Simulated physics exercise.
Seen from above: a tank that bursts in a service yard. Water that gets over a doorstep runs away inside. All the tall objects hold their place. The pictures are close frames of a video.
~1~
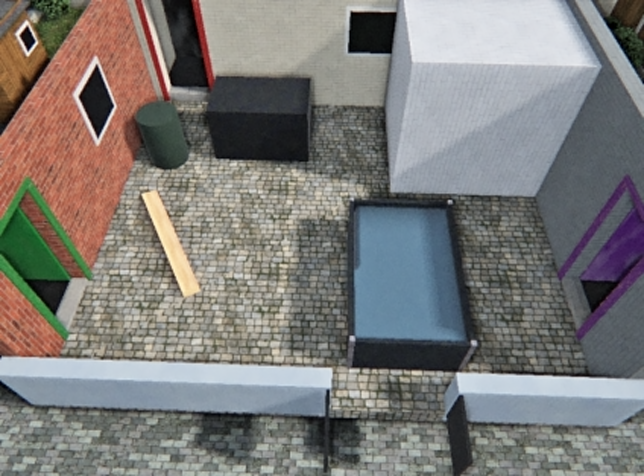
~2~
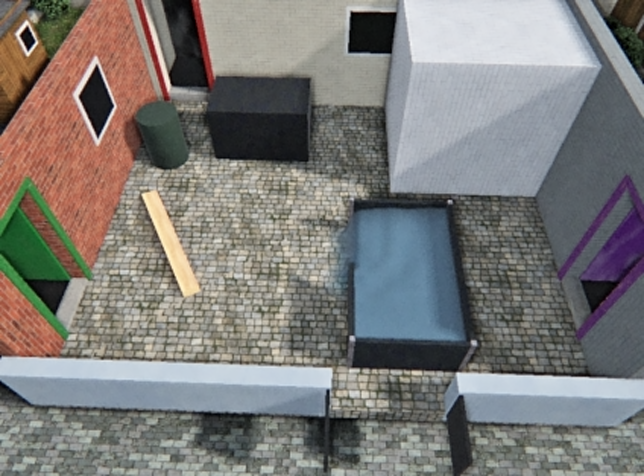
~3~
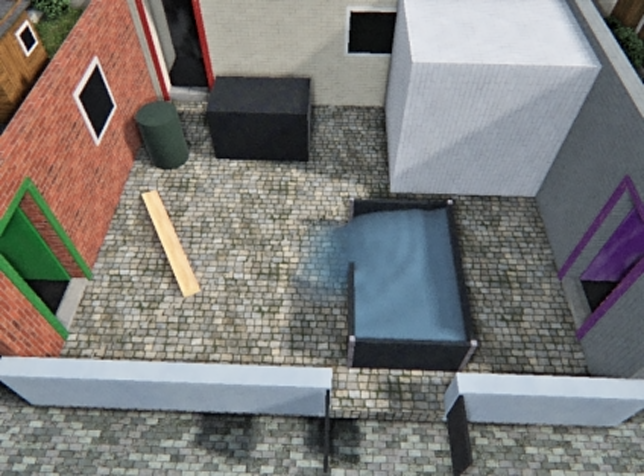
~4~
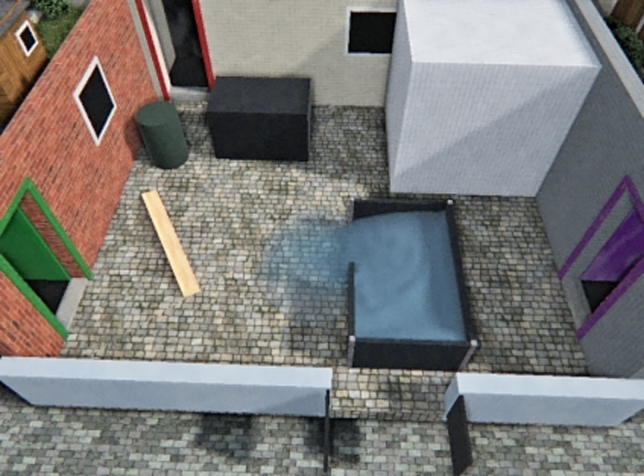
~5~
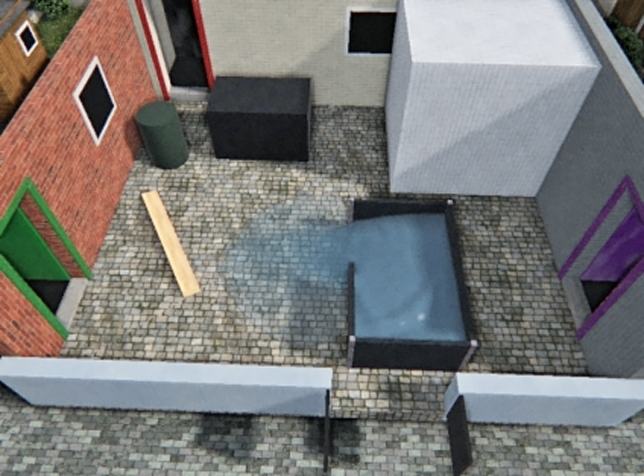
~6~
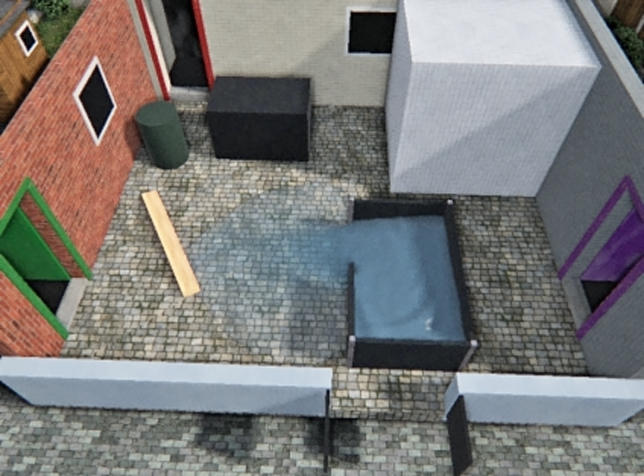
We see a walled, cobbled yard from above, with an open tank of blue water; water pours through a gap in its left side and spreads leftward across the paving toward a wooden plank, while surrounding objects stay still.
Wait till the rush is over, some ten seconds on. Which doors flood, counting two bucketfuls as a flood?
In the end: The purple door stays under that; the green door takes more than that; the red door stays under that.
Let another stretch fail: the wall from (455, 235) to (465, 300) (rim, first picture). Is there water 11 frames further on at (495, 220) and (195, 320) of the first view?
One after the other: Under water, clear.
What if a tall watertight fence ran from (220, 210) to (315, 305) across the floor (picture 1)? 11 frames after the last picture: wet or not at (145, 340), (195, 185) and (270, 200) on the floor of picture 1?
In that order: No water, under water, flooded.
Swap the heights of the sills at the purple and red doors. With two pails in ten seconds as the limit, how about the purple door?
One by one: Purple door lets less in.
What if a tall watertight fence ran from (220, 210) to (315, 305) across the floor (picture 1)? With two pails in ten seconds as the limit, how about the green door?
The green door lets less in.
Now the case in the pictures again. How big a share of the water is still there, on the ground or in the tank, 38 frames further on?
Some 96 per cent.
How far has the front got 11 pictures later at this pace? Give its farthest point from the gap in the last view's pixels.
At about (151, 121).
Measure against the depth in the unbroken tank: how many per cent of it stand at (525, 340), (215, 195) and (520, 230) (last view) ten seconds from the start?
In turn 2, 12 and 2 in a hundred.
A moment on, water covers 45 % of the floor; the purple door not reached, the green door not reached, the red door not reached.
Next, water covers 50 % of the floor; the purple door not reached, the green door under two buckets in, the red door not reached.
Then, water covers 55 % of the floor; the purple door not reached, the green door over two buckets in, the red door wet at the sill, nothing in.
Later, water covers 70 % of the floor; the purple door not reached, the green door far over two buckets in, the red door wet at the sill, nothing in.
In the end, water covers 85 % of the floor; the purple door wet at the sill, nothing in, the green door far over two buckets in, the red door wet at the sill, nothing in.
